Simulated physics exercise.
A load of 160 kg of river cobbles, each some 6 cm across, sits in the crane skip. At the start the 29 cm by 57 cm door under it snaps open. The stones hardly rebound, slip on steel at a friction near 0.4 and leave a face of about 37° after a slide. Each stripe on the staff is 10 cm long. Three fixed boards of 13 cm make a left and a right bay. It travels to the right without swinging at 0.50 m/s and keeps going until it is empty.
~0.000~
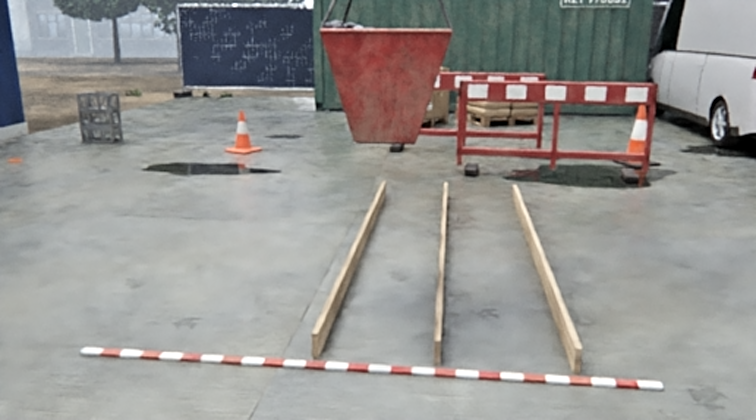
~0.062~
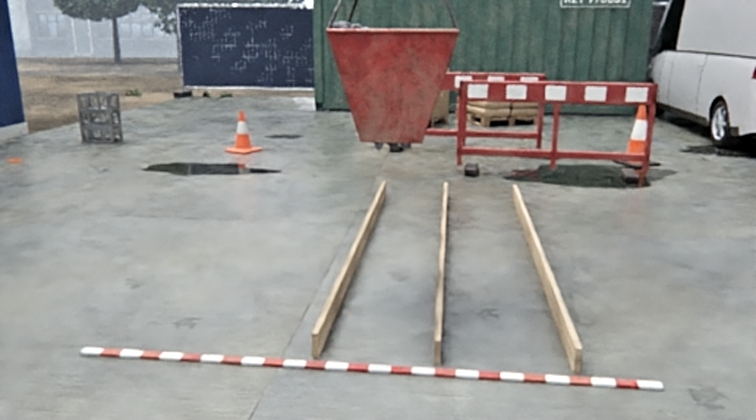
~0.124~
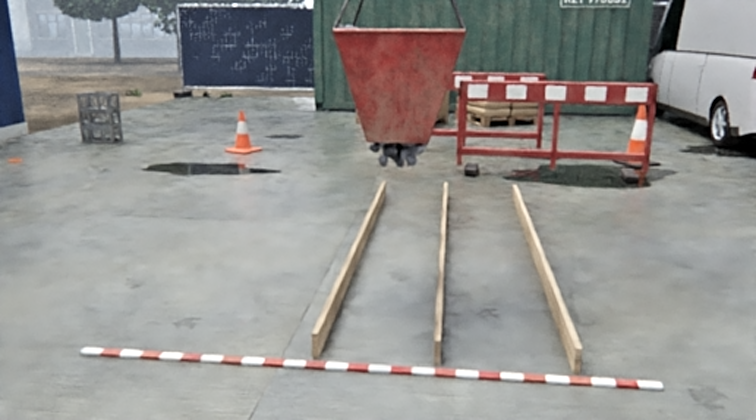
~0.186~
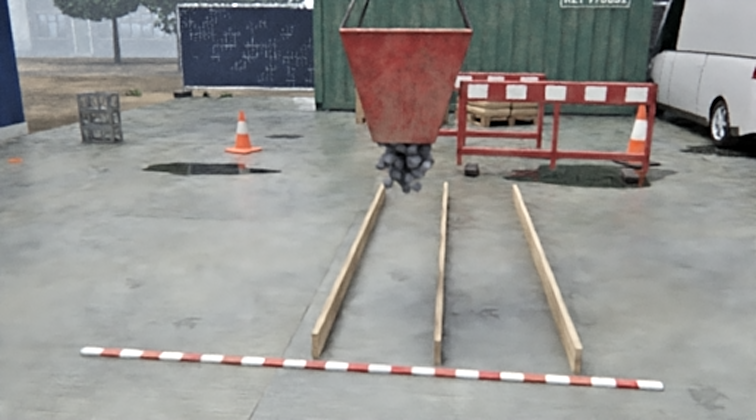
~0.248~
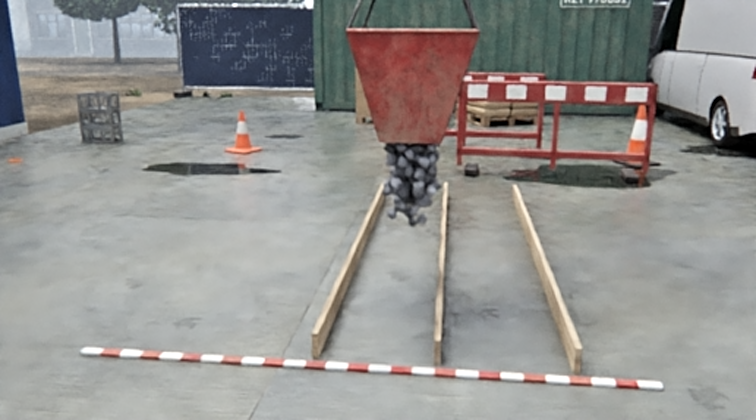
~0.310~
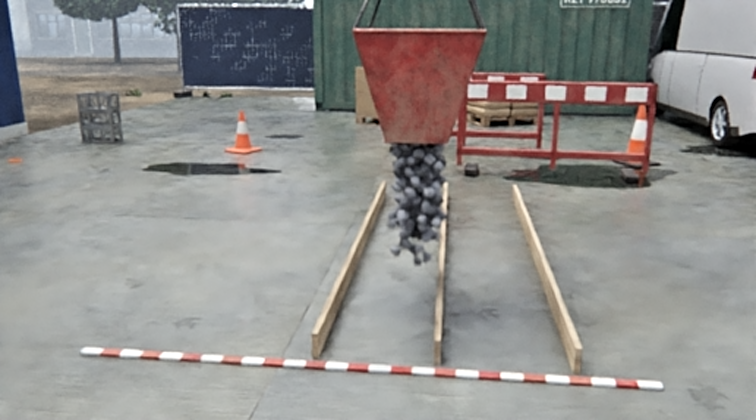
A red skip hanging from cables drifts slowly to the right across a wet grey concrete yard, seen from a fixed, slightly raised viewpoint. Three timber boards lie behind a red-and-white striped staff, with orange cones, a red-and-white barrier, a green container and a white van beyond. Dark grey cobbles emerge from the skip's underside, then pour downward in a lengthening clump above the left and middle boards.
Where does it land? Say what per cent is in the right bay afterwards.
Close to 63 in a hundred.
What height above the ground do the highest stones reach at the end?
Some 18 cm high.
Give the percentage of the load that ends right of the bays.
Near 0 in a hundred.
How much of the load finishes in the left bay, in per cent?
Near 35 in a hundred.
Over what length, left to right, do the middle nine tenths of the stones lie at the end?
About 100 cm.
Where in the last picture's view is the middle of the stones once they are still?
Their middle is at about (462, 306).
After 0.7 s, 0 % in the crane skip, 38 % falling or lying in the left bay, 62 % falling or lying in the right bay; the stones farthest right are at (528, 312).
After 1.1 s, 0 % in the crane skip, 36 % falling or lying in the left bay, 63 % falling or lying in the right bay; the stones farthest right are at (547, 281).
After 1.7 s, 0 % in the crane skip, 36 % falling or lying in the left bay, 63 % falling or lying in the right bay; the stones farthest right are at (562, 293).
After 2.6 s, 0 % in the crane skip, 36 % falling or lying in the left bay, 63 % falling or lying in the right bay; the stones farthest right are at (562, 293).
After 4.5 s, 0 % in the crane skip, 36 % in the left bay, 63 % in the right bay; the stones farthest right are at (562, 293).
